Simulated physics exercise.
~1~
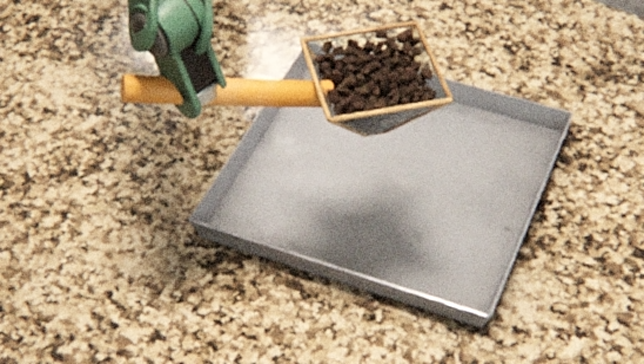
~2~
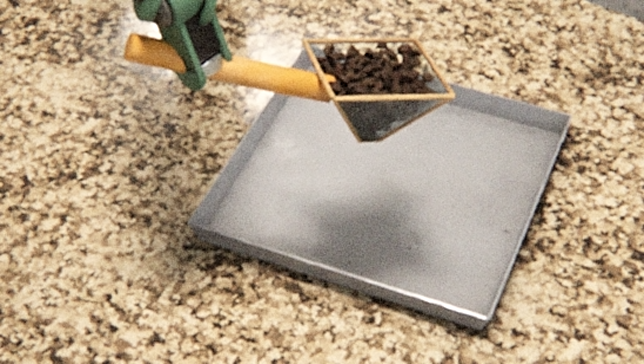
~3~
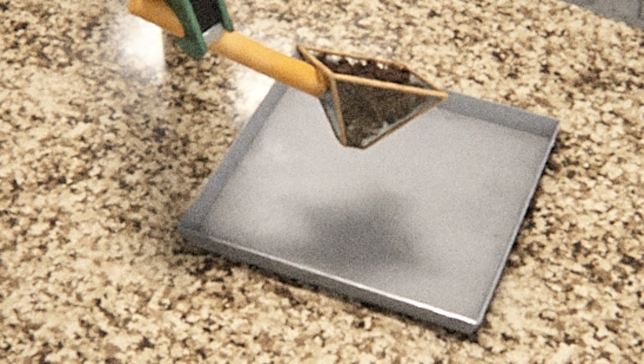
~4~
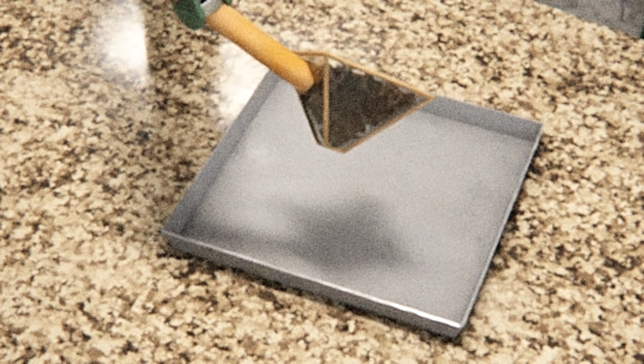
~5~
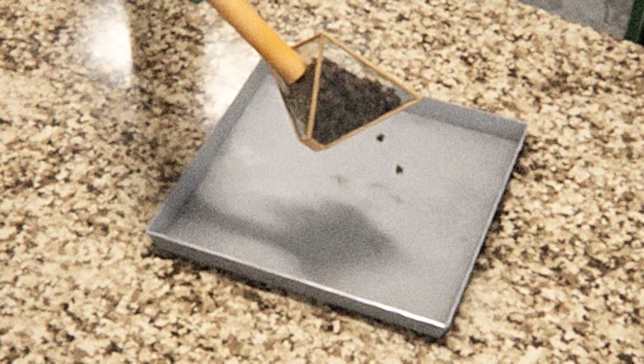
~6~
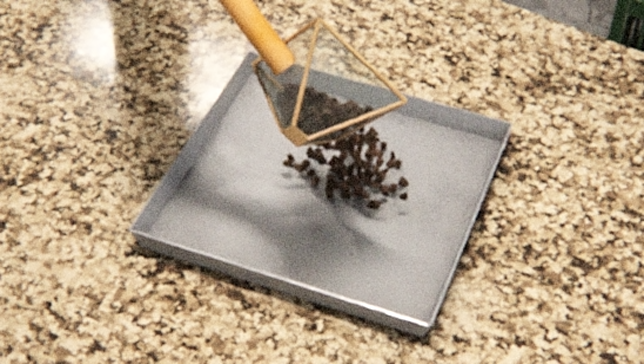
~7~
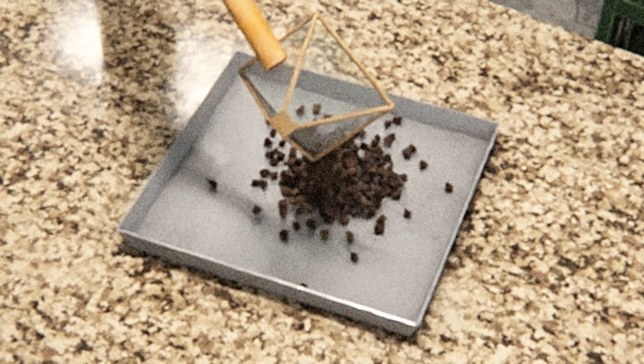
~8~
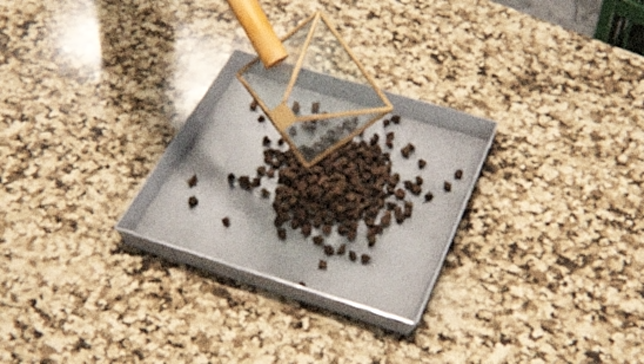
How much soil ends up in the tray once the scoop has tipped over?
The tray catches a middling amount of soil, which lies in a loose pile around its middle with bare metal still showing around it.
